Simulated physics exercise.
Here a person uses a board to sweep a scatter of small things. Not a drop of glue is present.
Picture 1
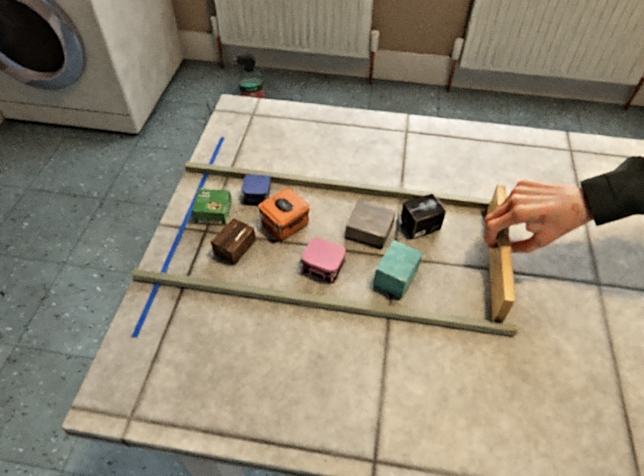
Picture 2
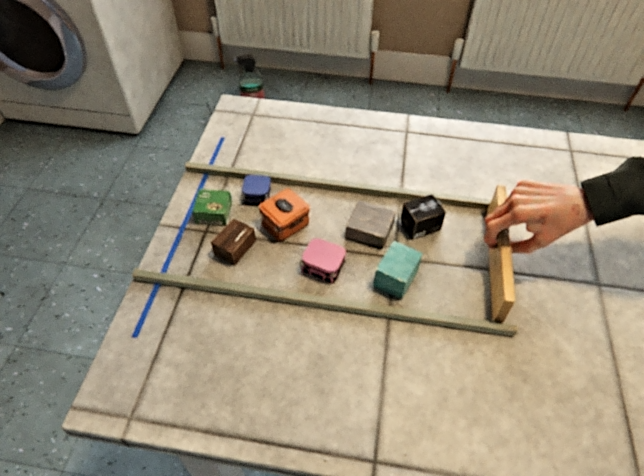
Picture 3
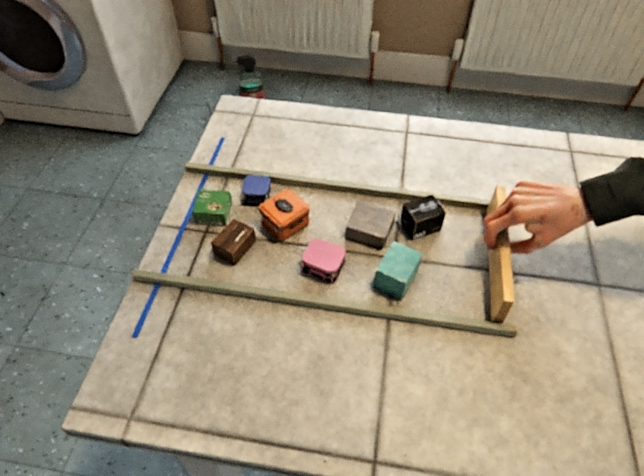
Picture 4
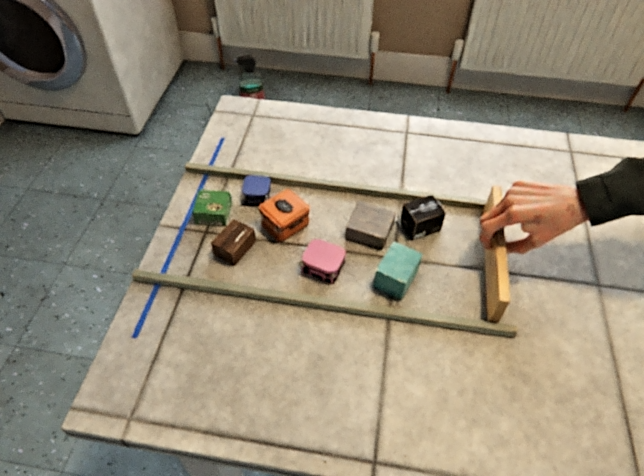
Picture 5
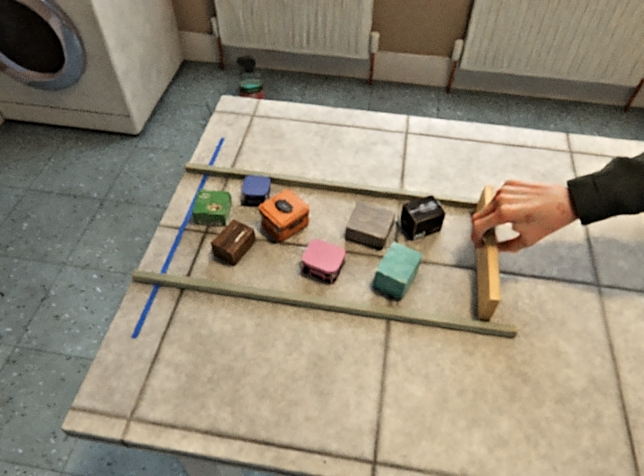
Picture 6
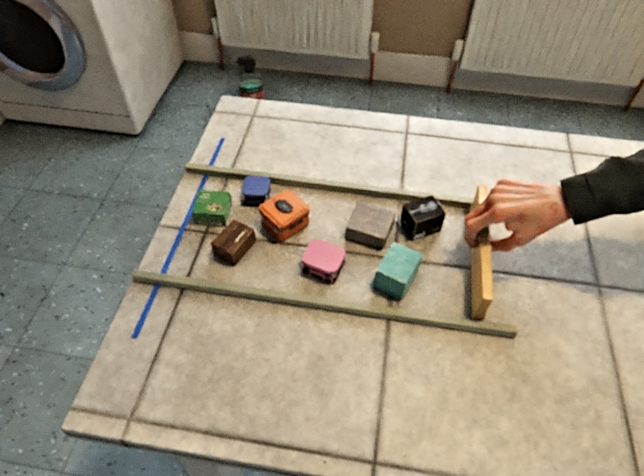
A pale tiled tabletop in a room with a washing machine and white radiators is seen from above at an angle. Between two thin rails lie green, blue, brown and orange items near a blue tape line at left, with pink, grey, black and turquoise ones further right. The camera stays still as a hand at right slides an upright wooden board slightly left, while the small things remain unmoved.
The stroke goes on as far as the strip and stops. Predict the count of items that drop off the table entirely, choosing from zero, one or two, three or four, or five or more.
Spilled: More than four.
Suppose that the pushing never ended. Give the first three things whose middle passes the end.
First the brown box, then the green box, then the orange case.
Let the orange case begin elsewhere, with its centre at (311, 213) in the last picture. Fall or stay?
Placed like that, it is gone.
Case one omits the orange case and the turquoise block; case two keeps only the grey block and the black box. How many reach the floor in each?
The number is 3 for the first case and 3 for the second.
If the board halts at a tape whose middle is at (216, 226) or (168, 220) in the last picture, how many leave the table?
The counts: 2 and 8.
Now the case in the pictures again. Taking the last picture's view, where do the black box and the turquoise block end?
You'll see the black box at (186, 173), with the turquoise block at (156, 240).
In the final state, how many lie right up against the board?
The count is 2.
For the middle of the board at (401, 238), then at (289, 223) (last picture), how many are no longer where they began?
At first I count 3, and then 8.
Soon after, none off yet; green box at rest near (213, 208); brown box at rest near (234, 242); blue case at rest near (257, 191).
Then, none off yet; green box moving near (203, 206); brown box moved about its own width near (203, 251); blue case at rest near (257, 191).
Further on, none off yet; green box moved about its own width near (167, 197); brown box tipped a little near (131, 252); blue case moved well along near (196, 183).
By the end, the number that fall off is five or more; fallen, grey block, pink case, orange case, blue case, brown box and green box.
